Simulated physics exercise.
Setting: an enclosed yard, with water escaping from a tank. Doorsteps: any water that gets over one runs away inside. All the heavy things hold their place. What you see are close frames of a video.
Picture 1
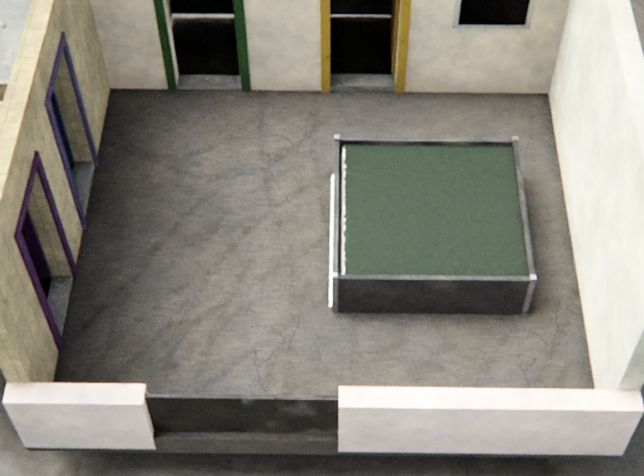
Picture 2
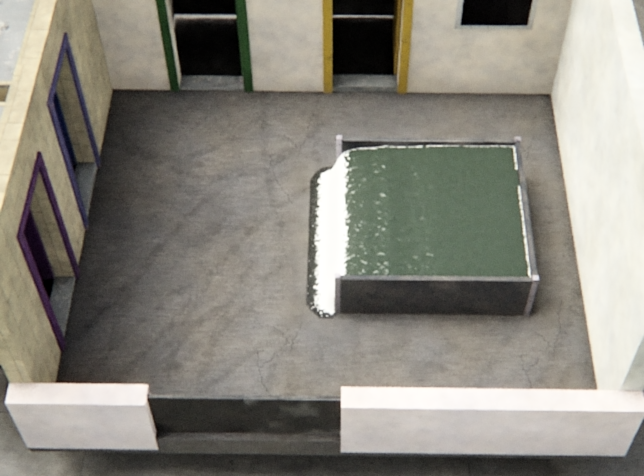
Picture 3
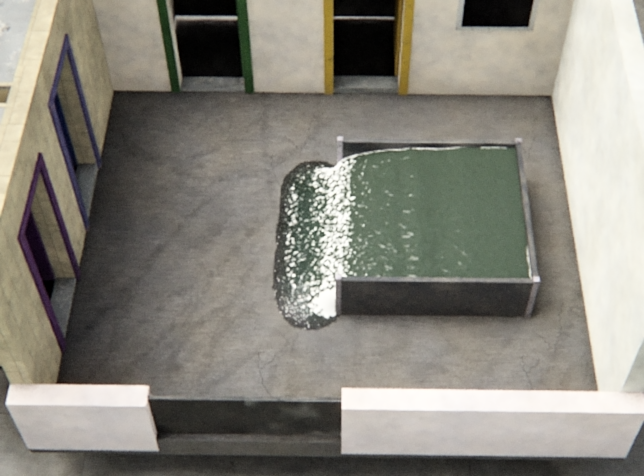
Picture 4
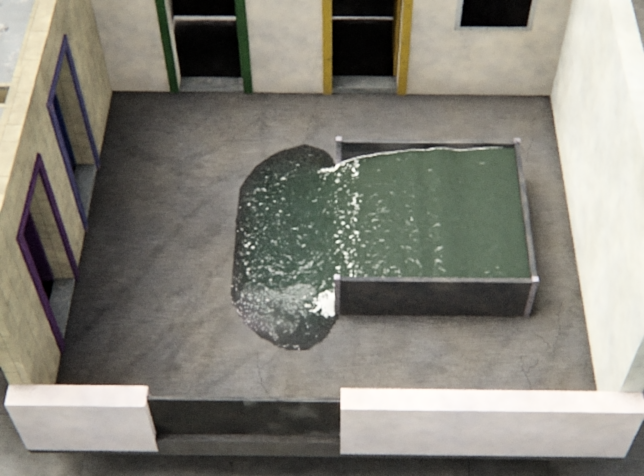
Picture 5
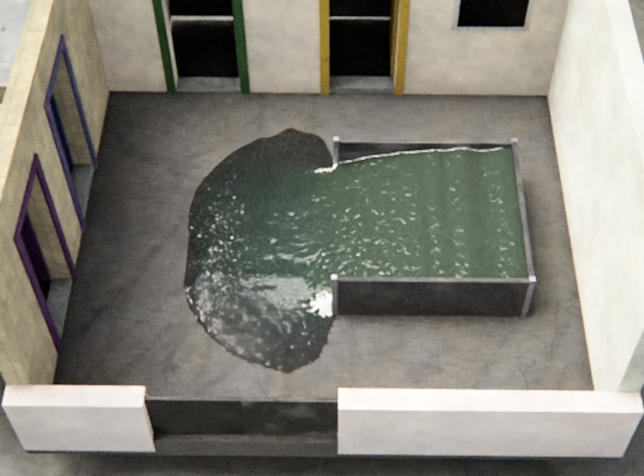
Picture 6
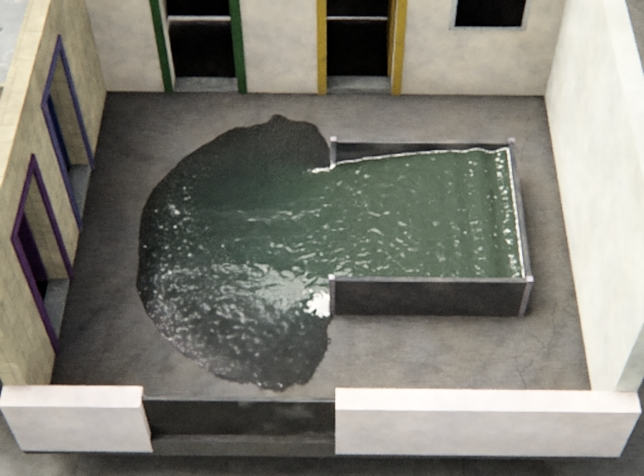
At the start, green water sits still in a rectangular tank on the right side of a walled yard. The tank's left side opens and water pours out in a white, foamy rush, then spreads leftward across the grey floor in a widening, rounded dark sheet.
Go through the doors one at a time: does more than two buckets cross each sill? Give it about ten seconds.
The yellow door doesn't overshoot the mark there; the green door overshoots the mark there; the blue door overshoots the mark there; the purple door overshoots the mark there.
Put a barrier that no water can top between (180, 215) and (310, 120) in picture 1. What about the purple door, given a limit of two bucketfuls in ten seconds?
The purple door tops the limit.
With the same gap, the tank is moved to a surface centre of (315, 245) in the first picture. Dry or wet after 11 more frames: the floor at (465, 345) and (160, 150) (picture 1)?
The first spot is left dry, the second inundated.
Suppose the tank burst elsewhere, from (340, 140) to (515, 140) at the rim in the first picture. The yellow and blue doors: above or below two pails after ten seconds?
Lab note: Yellow tops the threshold; blue sits below the threshold.
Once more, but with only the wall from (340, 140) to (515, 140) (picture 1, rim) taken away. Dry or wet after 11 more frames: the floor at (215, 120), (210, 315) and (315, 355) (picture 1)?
So: Wetted, then spared, then spared.
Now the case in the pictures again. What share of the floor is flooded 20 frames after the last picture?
About 55 percent.
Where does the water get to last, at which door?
That is the door marked yellow.
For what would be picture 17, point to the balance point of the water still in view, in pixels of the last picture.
It is near (269, 244).
A moment on, water covers 50 % of the floor; the yellow door not reached, the green door wet at the sill, nothing in, the blue door under two buckets in, the purple door under two buckets in.
Next, water covers 55 % of the floor; the yellow door not reached, the green door under two buckets in, the blue door over two buckets in, the purple door far over two buckets in.
Then, water covers 55 % of the floor; the yellow door not reached, the green door over two buckets in, the blue door far over two buckets in, the purple door far over two buckets in.
Later, water covers 90 % of the floor; the yellow door wet at the sill, nothing in, the green door over two buckets in, the blue door far over two buckets in, the purple door far over two buckets in.
In the end, water covers 95 % of the floor; the yellow door wet at the sill, nothing in, the green door over two buckets in, the blue door far over two buckets in, the purple door far over two buckets in.
